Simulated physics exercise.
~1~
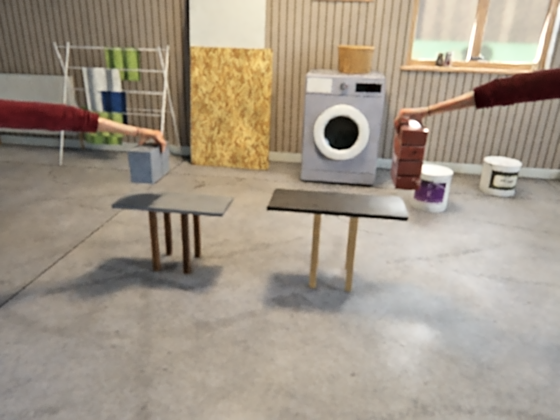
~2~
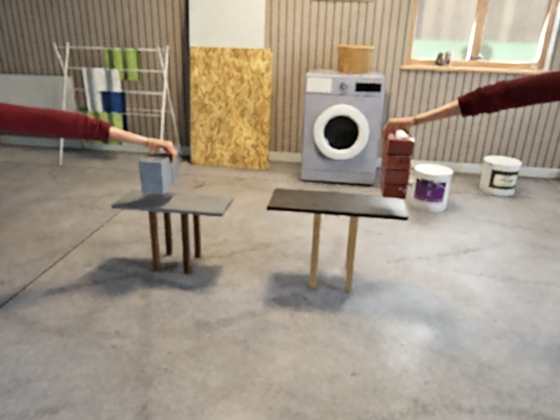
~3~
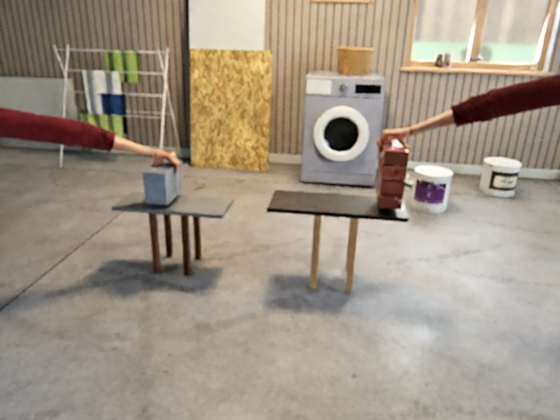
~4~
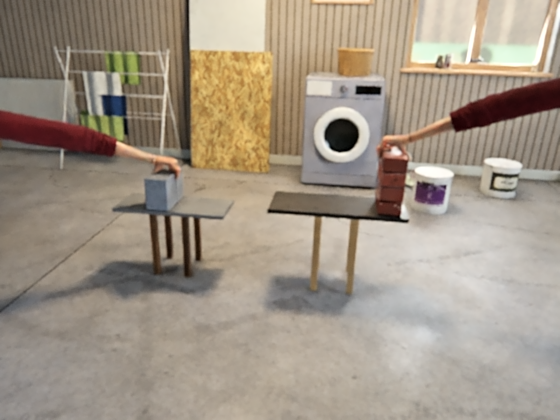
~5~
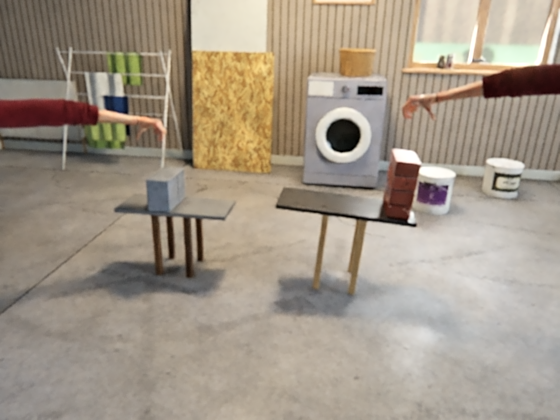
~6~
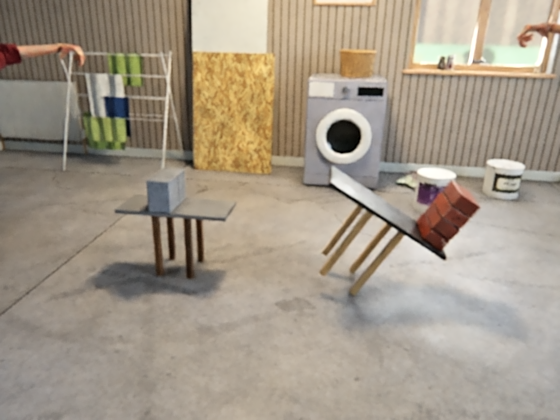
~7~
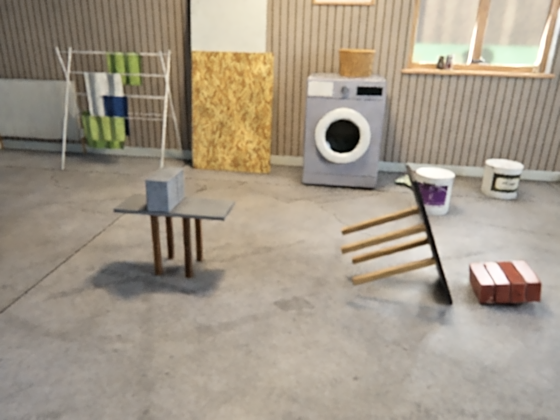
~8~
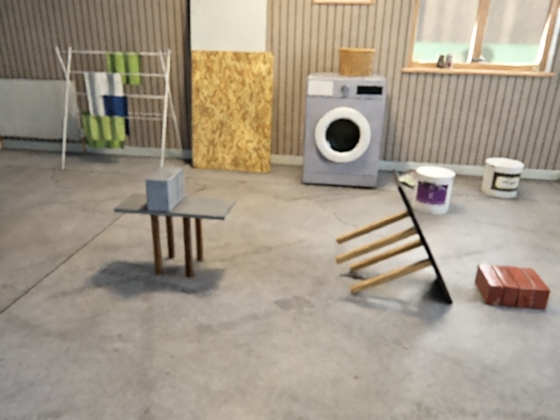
A black-topped table on pale wooden legs tips over under a stack of red bricks, while a smaller grey table to its left stays standing. The slightly swaying view looks across a concrete-floored room with a washing machine, a drying rack, a chipboard panel and white buckets behind. Arms in dark red sleeves reach in from both sides, lowering a grey block onto the grey table and the bricks onto the black table's right end. The hands let go and withdraw. The black table tilts rightward, spilling the bricks onto the floor. It ends on its side, legs pointing left, while the grey block remains upright on its table.
